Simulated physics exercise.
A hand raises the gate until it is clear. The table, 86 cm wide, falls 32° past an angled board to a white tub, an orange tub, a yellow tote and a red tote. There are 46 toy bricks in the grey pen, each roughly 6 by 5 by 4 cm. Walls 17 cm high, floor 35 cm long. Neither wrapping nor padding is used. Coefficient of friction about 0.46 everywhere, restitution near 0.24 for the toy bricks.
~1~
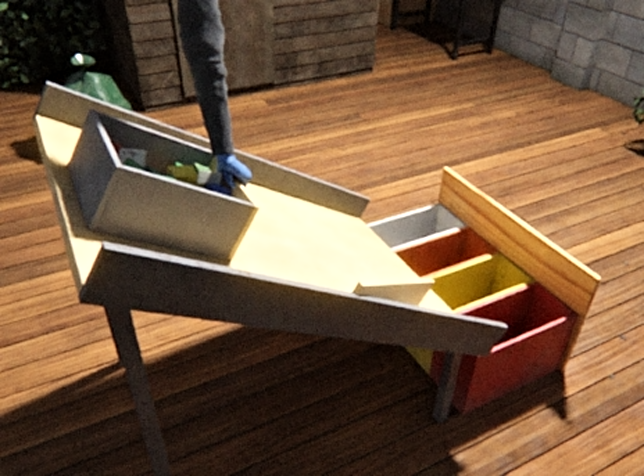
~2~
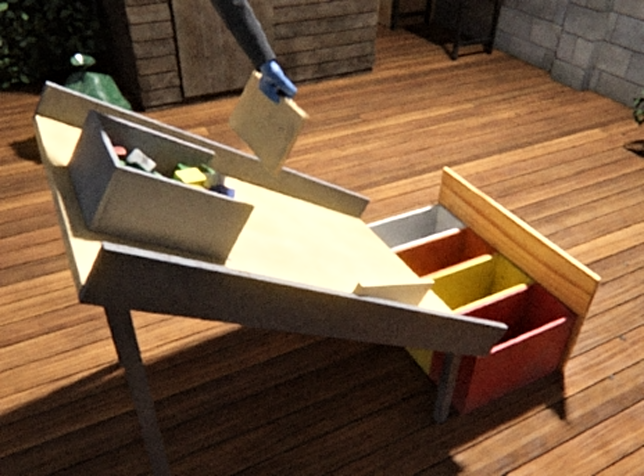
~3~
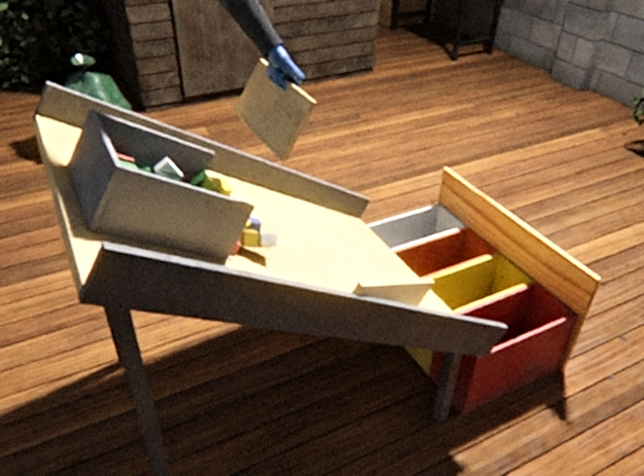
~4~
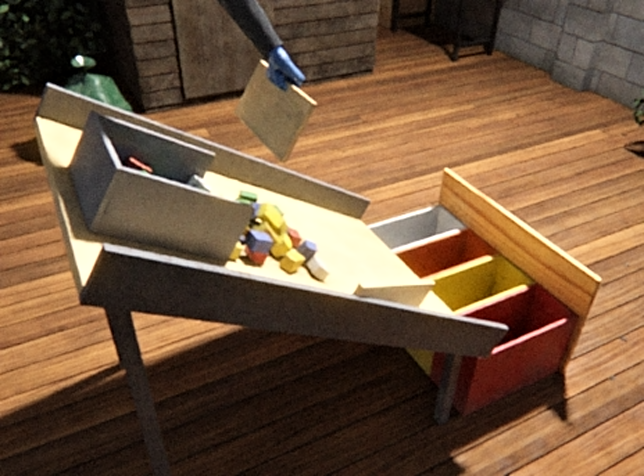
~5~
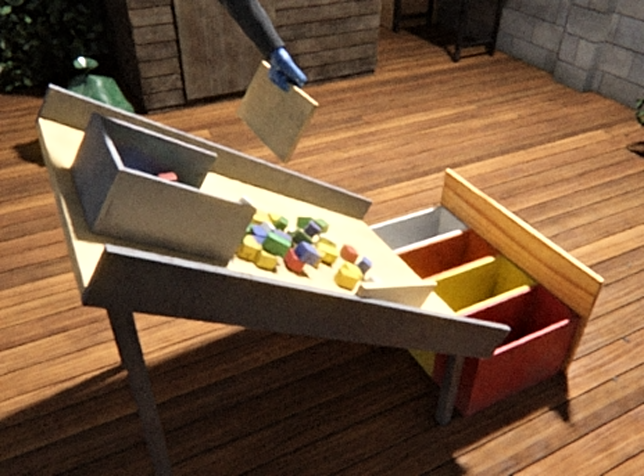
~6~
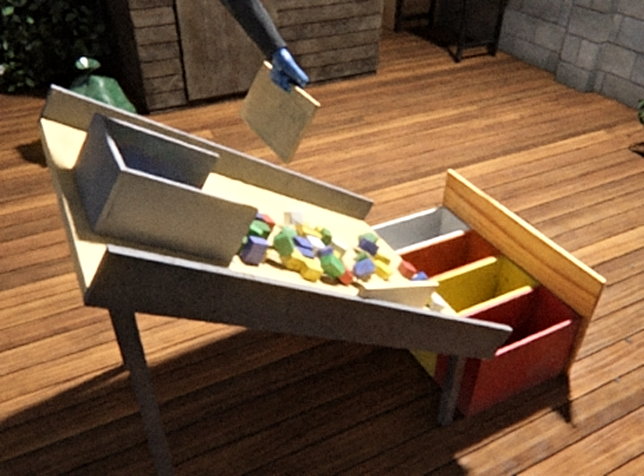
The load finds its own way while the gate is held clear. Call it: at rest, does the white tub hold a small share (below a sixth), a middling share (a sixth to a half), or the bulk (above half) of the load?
A small share.
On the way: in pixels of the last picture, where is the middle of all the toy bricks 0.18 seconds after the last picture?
Centre: Approx. (368, 259).
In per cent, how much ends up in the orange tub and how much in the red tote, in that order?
Shares: Approx. 35 % and 10 %.
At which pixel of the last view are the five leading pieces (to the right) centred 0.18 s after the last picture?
They'd be centred about (456, 286) in the last picture.
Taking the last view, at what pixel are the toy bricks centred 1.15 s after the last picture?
Somewhere near (479, 318) in pixels.
Then, 0.18 s after the last picture, 1 still in the grey pen, 1 in the orange tub, 2 in the yellow tote, 1 in the red tote, 34 on the slope and 7 in the air.
Then, 0.41 s after the last picture, 5 in the orange tub, 10 in the yellow tote, 2 in the red tote, 21 on the slope and 8 in the air.
Then, 0.74 s after the last picture, 15 in the orange tub, 24 in the yellow tote, 3 in the red tote, 2 on the slope and 2 in the air.
Final count (1.15 s after the last picture), 16 in the orange tub, 26 in the yellow tote and 4 in the red tote. Asked share, 0 of 46, 0 per cent.
